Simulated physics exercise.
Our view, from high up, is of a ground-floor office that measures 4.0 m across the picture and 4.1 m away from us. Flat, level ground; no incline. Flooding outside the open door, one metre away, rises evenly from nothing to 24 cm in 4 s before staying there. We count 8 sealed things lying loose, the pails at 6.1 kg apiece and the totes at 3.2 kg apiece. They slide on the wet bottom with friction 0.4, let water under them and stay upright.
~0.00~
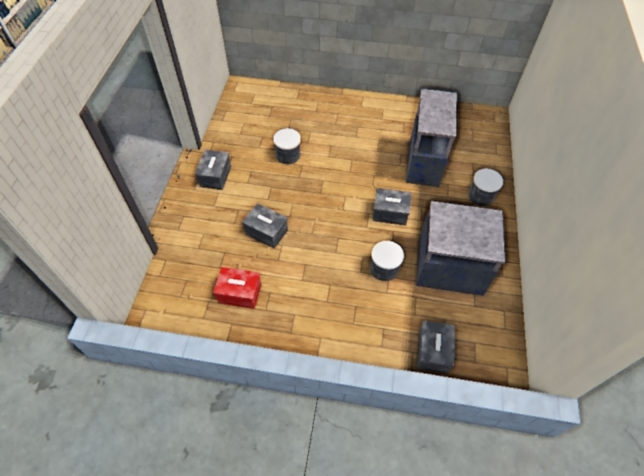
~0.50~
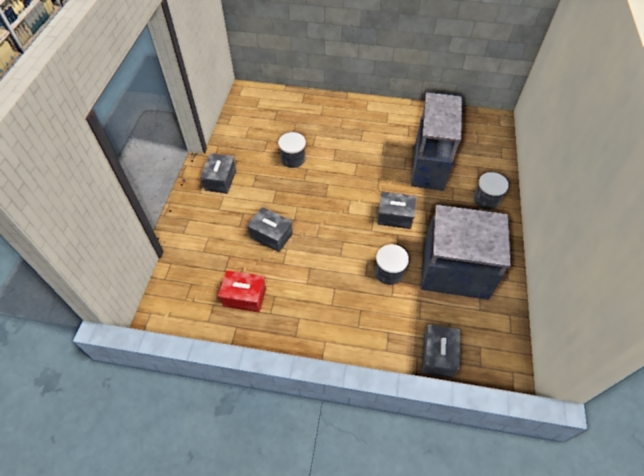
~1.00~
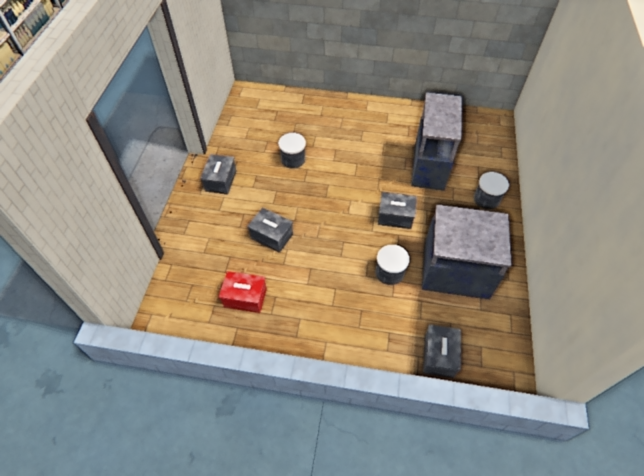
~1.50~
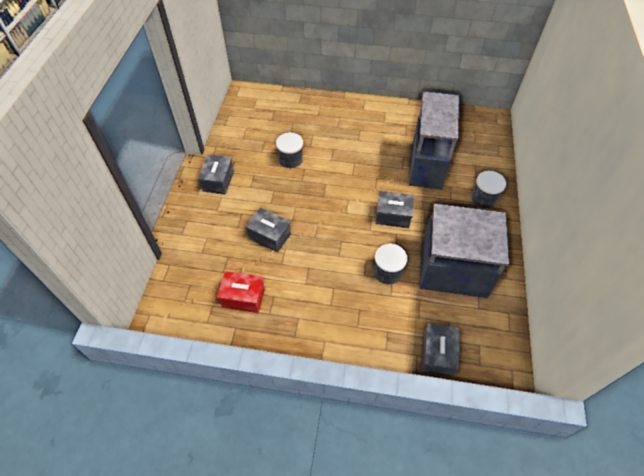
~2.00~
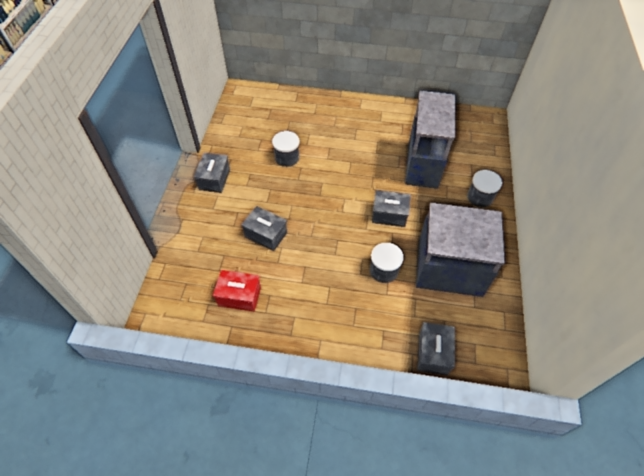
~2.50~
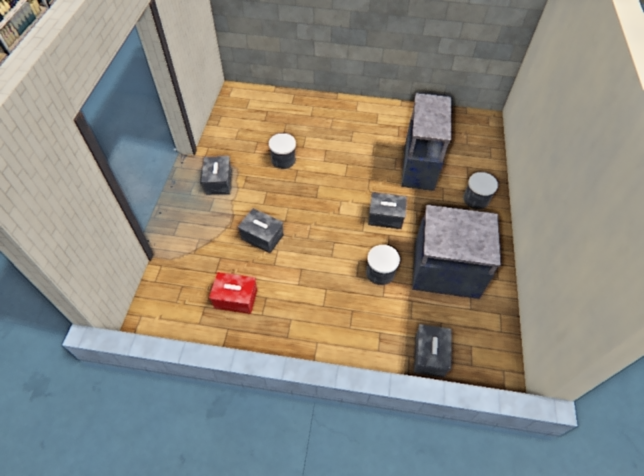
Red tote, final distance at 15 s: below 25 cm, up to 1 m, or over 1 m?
Up to 1 m.
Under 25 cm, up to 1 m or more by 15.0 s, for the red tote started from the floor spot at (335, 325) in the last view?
Well, it gets shoved far.
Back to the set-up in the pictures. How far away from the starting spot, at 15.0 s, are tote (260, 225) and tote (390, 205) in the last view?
In turn: 250 cm, 200 cm.
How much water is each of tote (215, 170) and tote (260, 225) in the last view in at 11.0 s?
I'd put it at 8 cm and 15 cm respectively.
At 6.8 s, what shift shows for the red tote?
Roughly 50 centimetres by that point.
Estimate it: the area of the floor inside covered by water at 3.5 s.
Wet: Near 3.0 m2.
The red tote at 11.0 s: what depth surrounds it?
Depth approx. 7 cm.
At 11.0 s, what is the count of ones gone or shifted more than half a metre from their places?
At that time I count 7.
After 3.5 s the red tote is near (233, 288), 0.0 m from its start, aground; 0 afloat.
After 6.8 s the red tote is near (224, 339), 0.5 m from its start, afloat; 6 afloat.
After 11.0 s the red tote is near (202, 258), 0.5 m from its start, afloat; 8 afloat.
After 15.0 s the red tote is near (173, 278), 0.6 m from its start, afloat; 8 afloat.
